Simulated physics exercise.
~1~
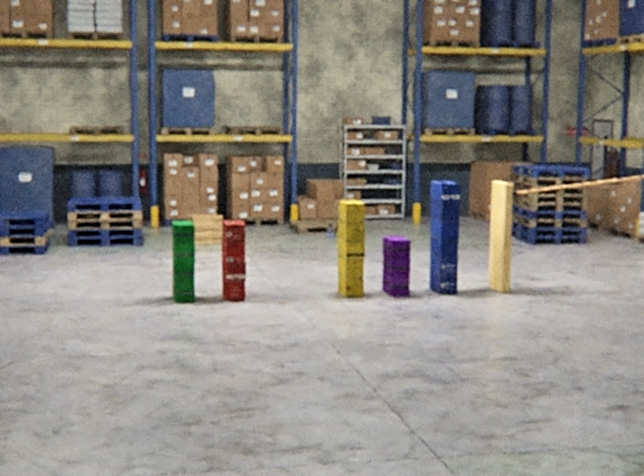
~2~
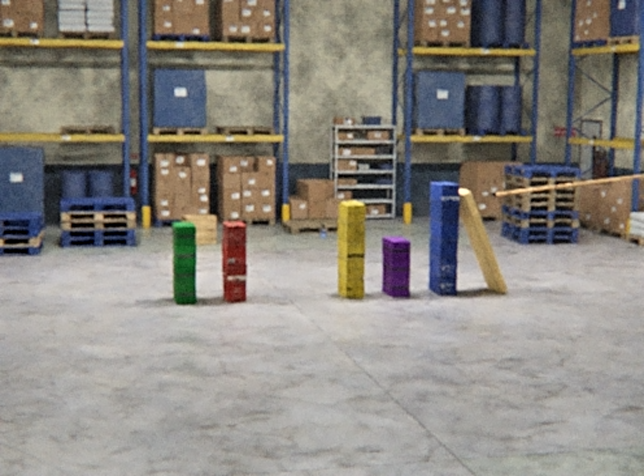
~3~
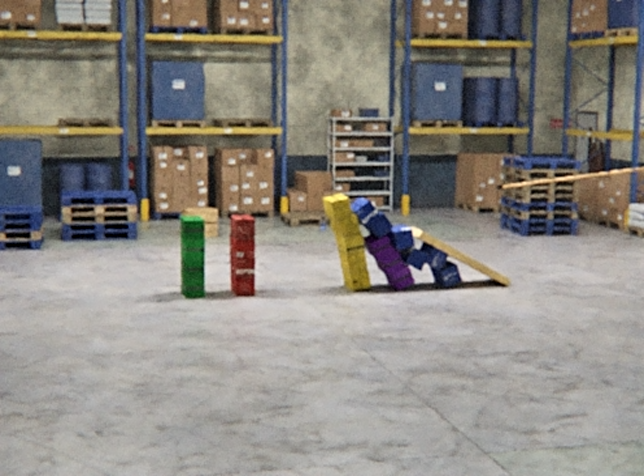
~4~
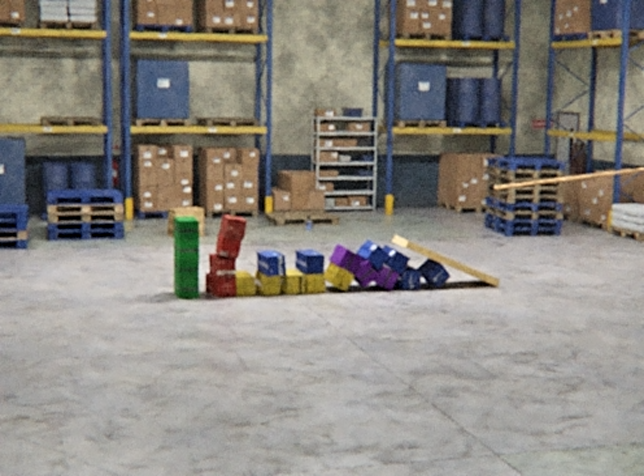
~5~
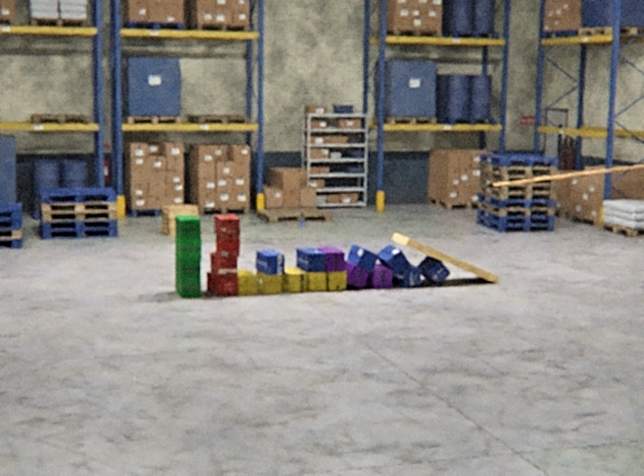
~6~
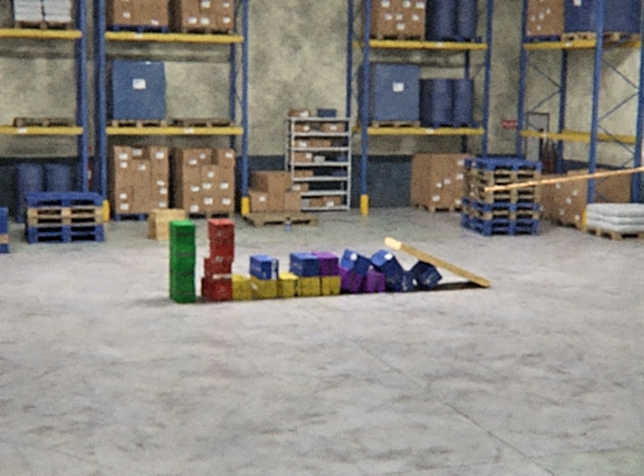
In a warehouse with tall racks of boxes and drums, seen from the front by a slowly drifting camera, a row of carton piles stands on the concrete floor. From left to right they are green, red, yellow, purple and blue, with a pale board upright at the right end. A long pole from the right tips the board left against the blue pile. The blue pile buckles onto the purple and yellow ones, and all three collapse leftward, reaching the foot of the red pile. The red pile's upper cartons tilt, then settle upright. Finally green and red stand beside the strewn cartons, the board resting aslant on the heap.
